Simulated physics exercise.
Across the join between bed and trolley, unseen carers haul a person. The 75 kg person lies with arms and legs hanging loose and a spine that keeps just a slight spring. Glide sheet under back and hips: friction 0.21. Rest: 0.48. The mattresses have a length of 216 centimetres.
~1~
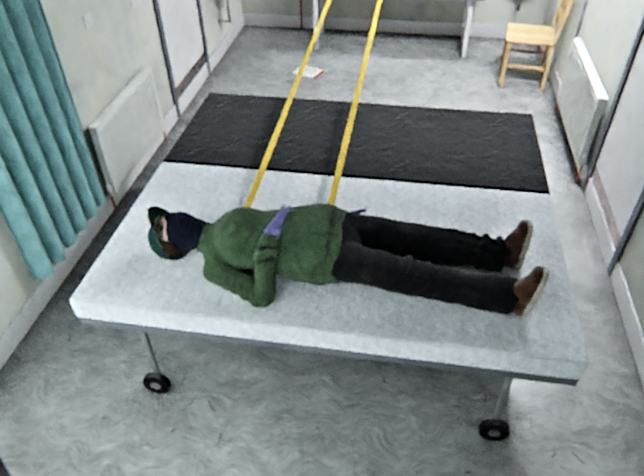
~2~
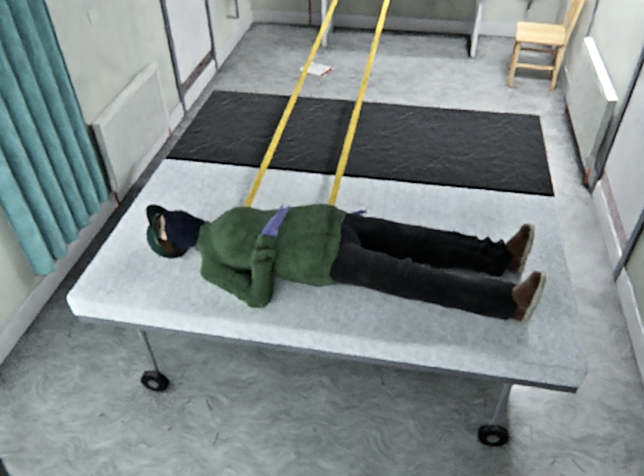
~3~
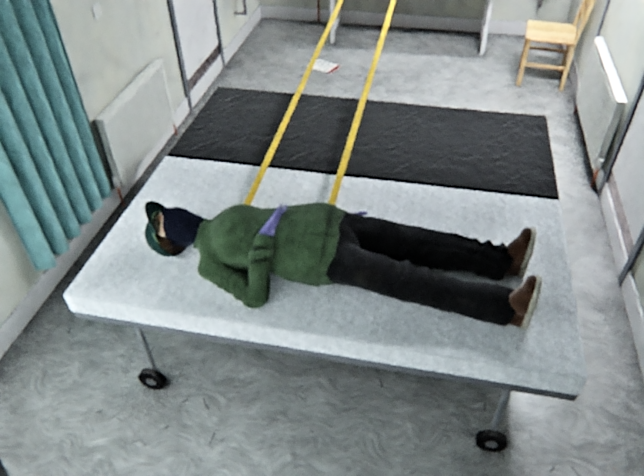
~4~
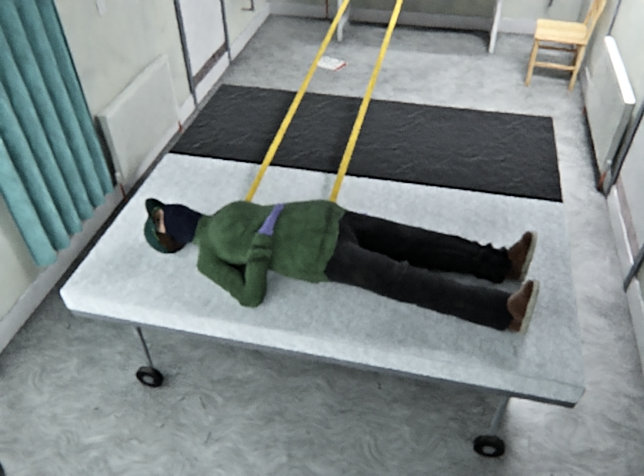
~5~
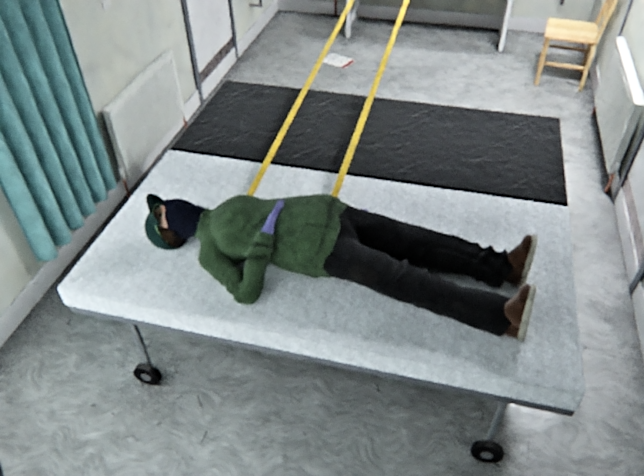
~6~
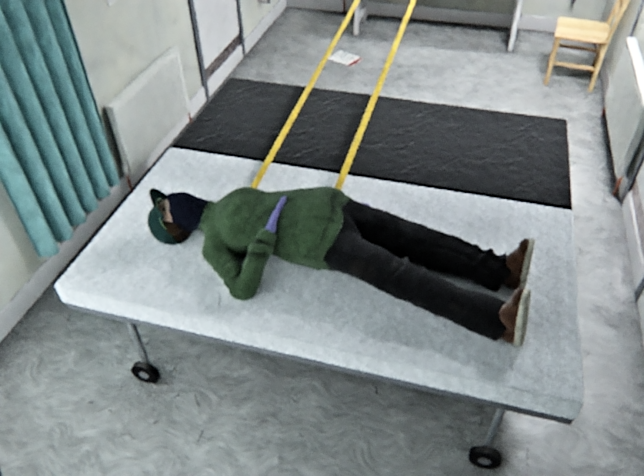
In a pale room with teal curtains, a limp person in green lies still, then shifts slightly toward a black mat, hips leading.
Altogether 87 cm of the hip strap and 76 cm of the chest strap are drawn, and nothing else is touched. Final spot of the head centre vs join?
Centre not past the join.
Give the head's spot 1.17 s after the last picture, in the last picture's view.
The head is close to (220, 164).
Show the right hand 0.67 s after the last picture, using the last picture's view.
It would be at about (296, 199) then.
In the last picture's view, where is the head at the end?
In the last picture it sits at about pixel (230, 153).
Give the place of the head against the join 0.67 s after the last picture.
Position: Approx. 40 cm short.
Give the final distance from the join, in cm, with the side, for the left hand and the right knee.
Left hand 36 past, right knee 24 short.
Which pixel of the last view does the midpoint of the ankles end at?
I'd say somewhere around (478, 221).
Then, 0.17 s after the last picture the head is 63 cm short of the join, near (176, 216) in the last picture's view.
Then, 0.67 s after the last picture the head is 39 cm short of the join, near (200, 186) in the last picture's view.
Then, 1.17 s after the last picture the head is 19 cm short of the join, near (220, 164) in the last picture's view; the left ankle 14 cm short of the join.
In the final state, head stops short of the join; left hand crosses the join; right hand stops short of the join; right ankle stops short of the join; right knee stops short of the join.
